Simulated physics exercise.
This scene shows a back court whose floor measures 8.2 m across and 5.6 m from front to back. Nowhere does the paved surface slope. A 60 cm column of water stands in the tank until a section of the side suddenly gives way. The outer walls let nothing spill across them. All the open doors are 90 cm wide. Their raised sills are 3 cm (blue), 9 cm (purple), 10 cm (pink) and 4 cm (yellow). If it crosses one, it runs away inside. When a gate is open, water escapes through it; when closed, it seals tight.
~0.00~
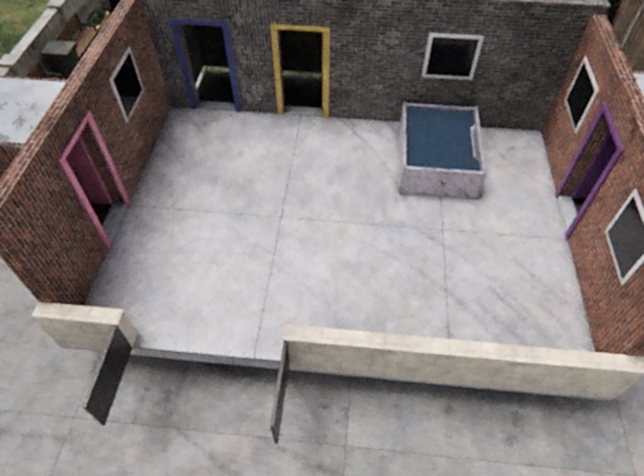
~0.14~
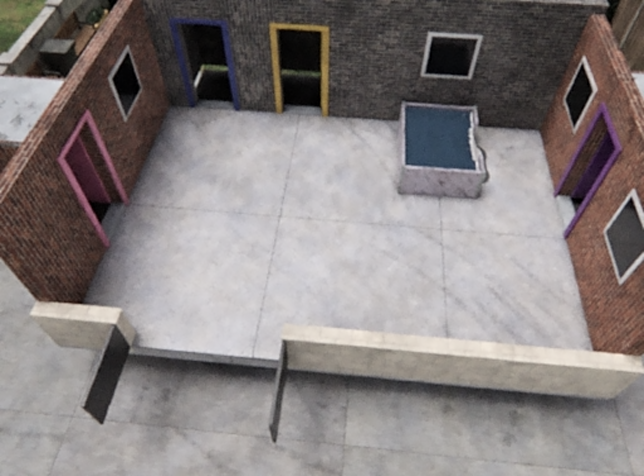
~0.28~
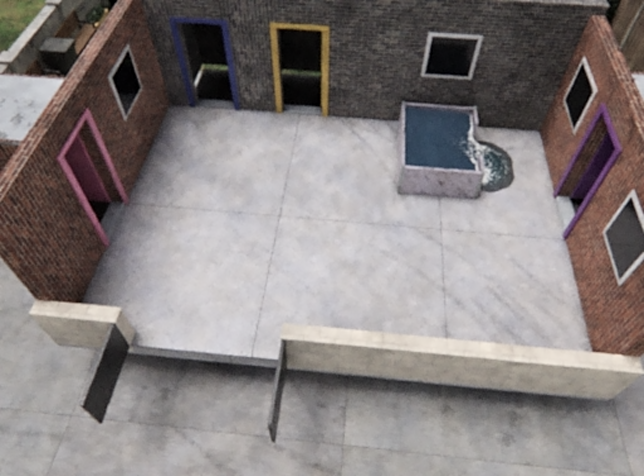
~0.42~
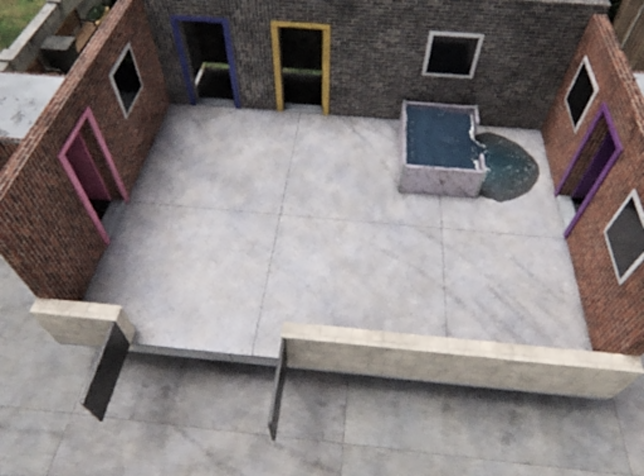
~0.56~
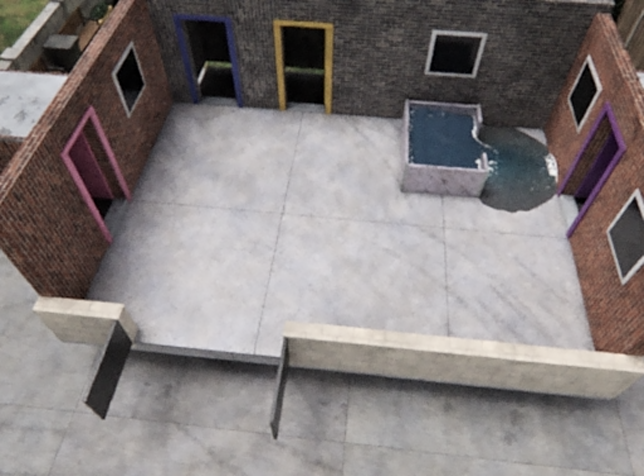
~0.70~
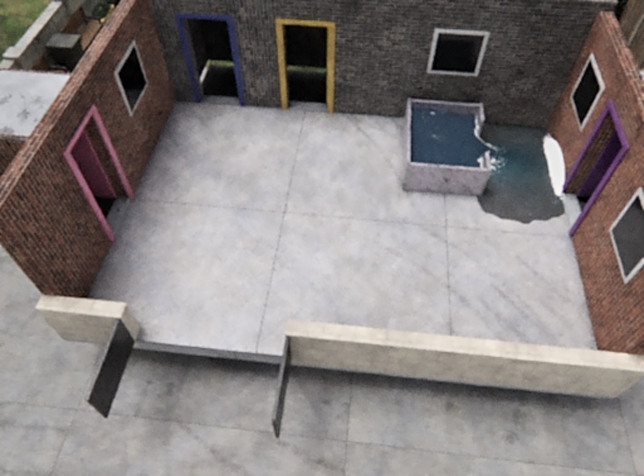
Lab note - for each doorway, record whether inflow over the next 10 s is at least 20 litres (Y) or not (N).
As I see it, my guess is the blue door lets through less than the limit. My guess is the purple door lets through more than the limit. My guess is the pink door lets through less than the limit. My guess is the yellow door lets through less than the limit.
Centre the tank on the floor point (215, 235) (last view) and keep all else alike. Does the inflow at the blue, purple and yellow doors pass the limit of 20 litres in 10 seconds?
Against that limit: Blue under, purple not over, yellow below.
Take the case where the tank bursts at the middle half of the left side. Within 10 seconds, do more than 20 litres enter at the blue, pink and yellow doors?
Then blue would come out on the high side, pink on the low side and yellow on the high side.
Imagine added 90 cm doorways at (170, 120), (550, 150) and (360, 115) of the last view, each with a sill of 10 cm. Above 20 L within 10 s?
Note, doorways in listed order: Stays short, goes beyond, stays short.
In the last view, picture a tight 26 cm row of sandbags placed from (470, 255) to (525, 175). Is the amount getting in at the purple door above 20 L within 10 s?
Then: Purple under.
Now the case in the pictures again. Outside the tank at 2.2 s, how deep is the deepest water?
Depth: Approx. 30 cm.
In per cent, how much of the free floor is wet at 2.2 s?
Roughly 15 % of the floor is wet.
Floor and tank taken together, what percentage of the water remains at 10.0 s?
Near 94 in a hundred is still there.
After 1.4 s water covers 10 % of the floor and is deepest (40 cm) near (542, 128); blue door not reached, purple door 19 cm at the sill, 8 L in, pink door not reached, yellow door not reached.
After 2.2 s water covers 15 % of the floor and is deepest (30 cm) near (542, 128); blue door not reached, purple door 15 cm at the sill, 33 L in, pink door not reached, yellow door not reached.
After 3.5 s water covers 25 % of the floor and is deepest (22 cm) near (474, 123); blue door not reached, purple door 15 cm at the sill, 52 L in, pink door not reached, yellow door 2 cm at the sill, 0 L in.
After 6.0 s water covers 45 % of the floor and is deepest (13 cm) near (484, 135); blue door 2 cm at the sill, 0 L in, purple door 11 cm at the sill, 68 L in, pink door not reached, yellow door 1 cm at the sill, 0 L in.
After 10.0 s water covers 80 % of the floor and is deepest (8 cm) near (543, 133); blue door 2 cm at the sill, 0 L in, purple door 6 cm at the sill, 71 L in, pink door 4 cm at the sill, 0 L in, yellow door 1 cm at the sill, 0 L in.
